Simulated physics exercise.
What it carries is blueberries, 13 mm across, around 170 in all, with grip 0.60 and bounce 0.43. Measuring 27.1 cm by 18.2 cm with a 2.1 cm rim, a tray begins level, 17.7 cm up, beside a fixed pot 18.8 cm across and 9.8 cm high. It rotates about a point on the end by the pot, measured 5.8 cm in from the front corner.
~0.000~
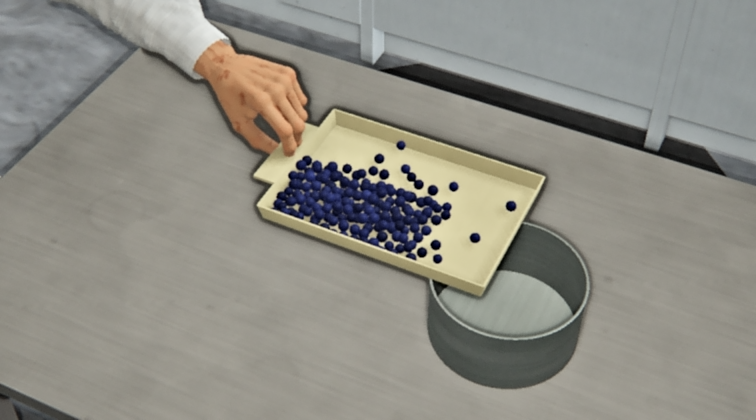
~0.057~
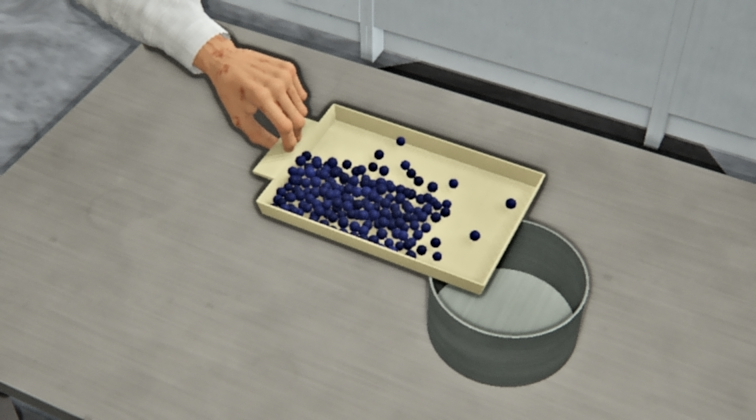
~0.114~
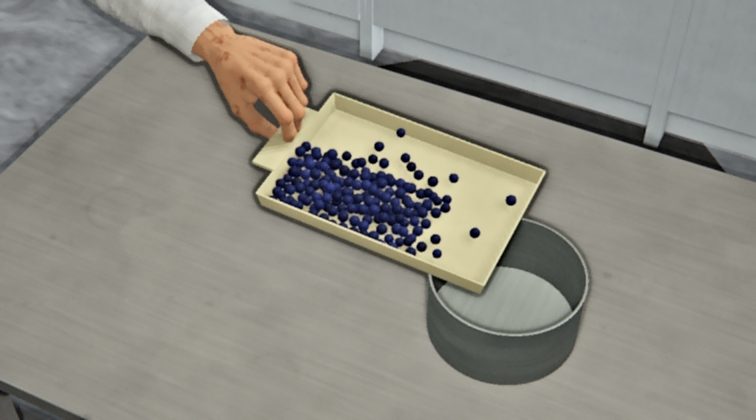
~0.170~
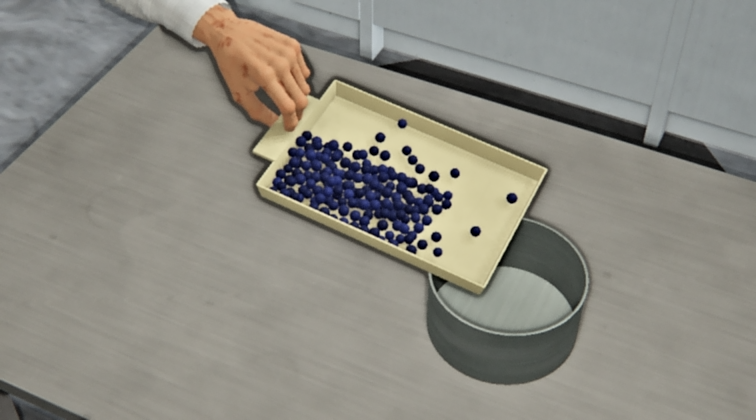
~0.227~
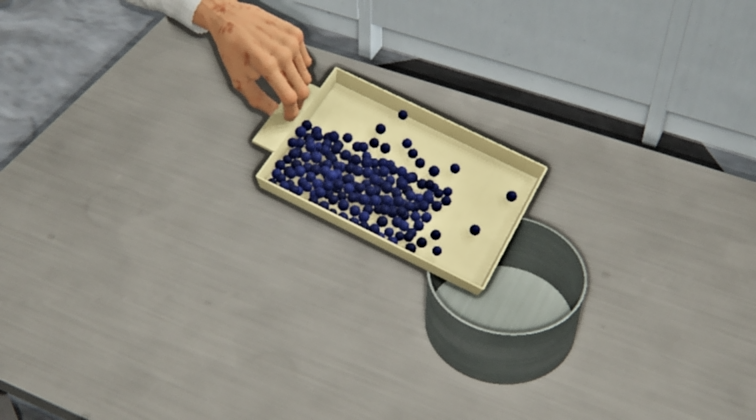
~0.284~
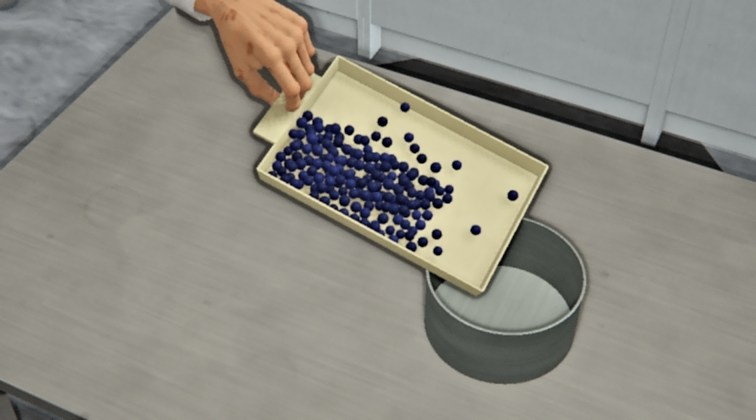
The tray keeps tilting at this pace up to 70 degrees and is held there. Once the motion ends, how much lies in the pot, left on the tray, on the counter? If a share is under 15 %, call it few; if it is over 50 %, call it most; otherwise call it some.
I would say pot: Few, tray: Most, counter: Some.
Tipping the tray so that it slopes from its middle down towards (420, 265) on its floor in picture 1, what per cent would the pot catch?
That comes to around 0 per cent.
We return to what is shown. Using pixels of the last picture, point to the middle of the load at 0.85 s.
Approximately (459, 243) in the last view.
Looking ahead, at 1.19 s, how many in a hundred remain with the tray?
Around 75 percent of it.
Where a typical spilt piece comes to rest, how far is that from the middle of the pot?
Distance: Around 18 cm.
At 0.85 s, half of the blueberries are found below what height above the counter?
Around 22 cm up.
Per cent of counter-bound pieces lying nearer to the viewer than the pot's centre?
Near 100 in a hundred.
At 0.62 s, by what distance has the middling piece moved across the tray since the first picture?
Around 6 centimetres.
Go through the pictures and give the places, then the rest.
The first frame shows tray tilt 0 degrees, front corners at (262, 204) and (482, 283); middle of the pieces at (366, 207); pot at (509, 277).
The second frame shows tray tilt 1 degrees, front corners at (262, 200) and (482, 281); middle of the pieces at (366, 203).
The third frame shows tray tilt 4 degrees, front corners at (261, 192) and (482, 281), lowest corner right front; middle of the pieces at (365, 197).
The fourth frame shows tray tilt 8 degrees, front corners at (262, 183) and (482, 283), lowest corner right front; middle of the pieces at (366, 191).
The fifth frame shows tray tilt 13 degrees, front corners at (261, 175) and (481, 285), lowest corner right front; middle of the pieces at (366, 185).
The sixth frame shows tray tilt 17 degrees, front corners at (262, 168) and (481, 287), lowest corner right front; middle of the pieces at (367, 180); pot at (506, 272). The tray's pace is about 75 degrees a second.
After 0.62 s, tilt 43 degrees; the tray holds 100 %, the pot 0 %.
After 0.85 s, tilt 60 degrees; the tray holds 95 %, the pot 0 %.
After 1.19 s, tilt 70 degrees; the tray holds 75 %, the pot 0 %.
By 2.1 s all is still; pot 0 %, tray 70 %, counter 30 %.
